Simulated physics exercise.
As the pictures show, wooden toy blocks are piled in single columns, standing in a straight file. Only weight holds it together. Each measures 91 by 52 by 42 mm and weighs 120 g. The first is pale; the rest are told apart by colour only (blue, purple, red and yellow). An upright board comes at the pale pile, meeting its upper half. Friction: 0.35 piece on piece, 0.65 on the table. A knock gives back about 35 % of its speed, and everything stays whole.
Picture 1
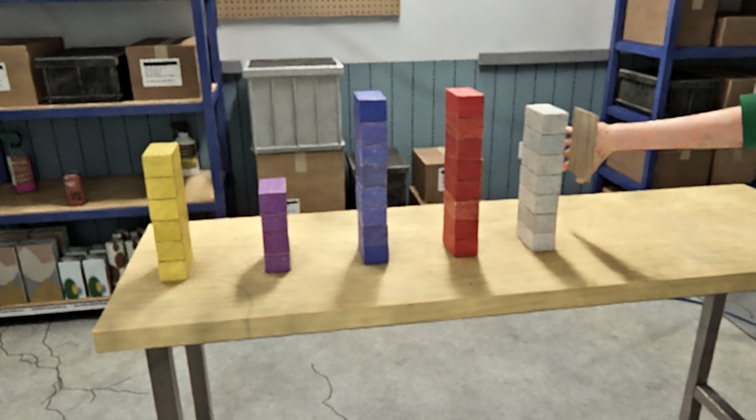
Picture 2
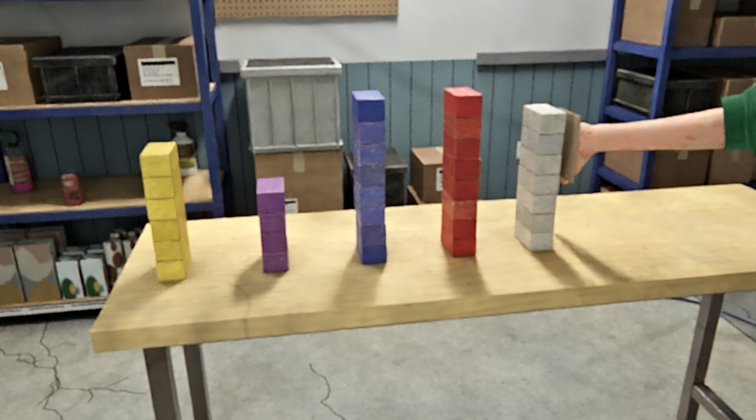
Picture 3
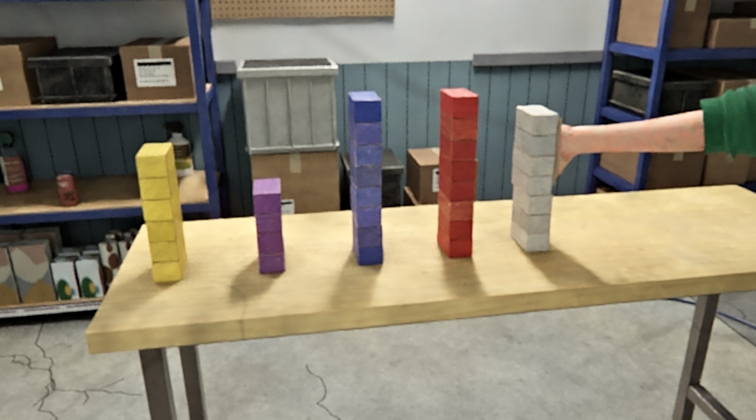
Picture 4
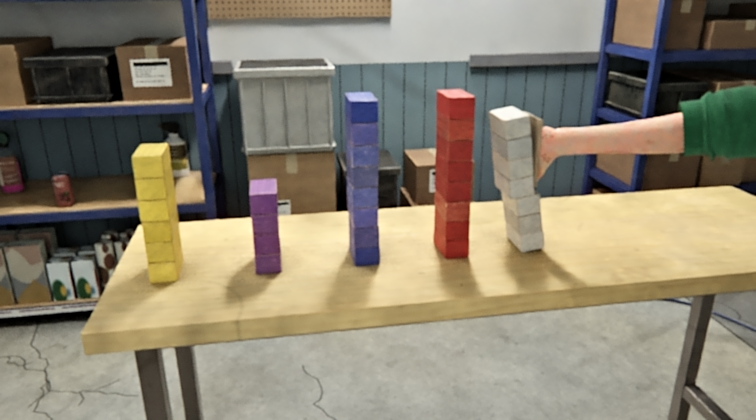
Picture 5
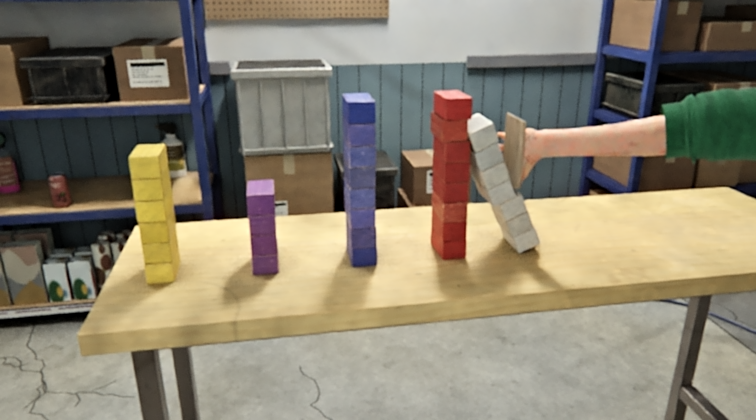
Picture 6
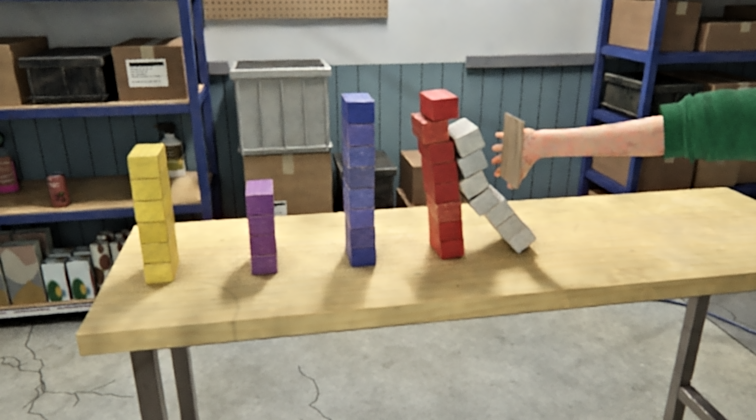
A hand with an upright board pushing a white block tower leftward until it leans against the red tower, tilting it slightly.
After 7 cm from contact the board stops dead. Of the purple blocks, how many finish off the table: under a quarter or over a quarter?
Fewer than one in four of them.
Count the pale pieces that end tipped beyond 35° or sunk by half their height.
The count is 7.
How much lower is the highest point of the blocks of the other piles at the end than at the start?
Roughly 19 cm.
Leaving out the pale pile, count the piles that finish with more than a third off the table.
The count is 1.
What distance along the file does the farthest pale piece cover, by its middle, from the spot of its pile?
Roughly 30 cm along.
Then, 0.21 s past the last view, 7 of the pale pile down; none of the 4 purple blocks off the table (0 of 26 in all colours); top purple block unmoved; top red block 20° from how it stood, 23 mm lower.
Then, 0.47 s past the last view, 7 of the pale pile down; none of the 4 purple blocks off the table (0 of 26 in all colours); top purple block 4° from how it stood; top blue block 45° from how it stood, 8 cm lower.
Then, 1.11 s past the last view, 7 of the pale pile down; none of the 4 purple blocks off the table (4 of 26 in all colours); top purple block 8 cm lower; top yellow block on its side.
In the end, 7 of the pale pile down; none of the 4 purple blocks off the table (5 of 26 in all colours); top purple block 8 cm lower; top blue block on its side. That is 0 per cent. From the last view, middles, top purple block near (156, 245).
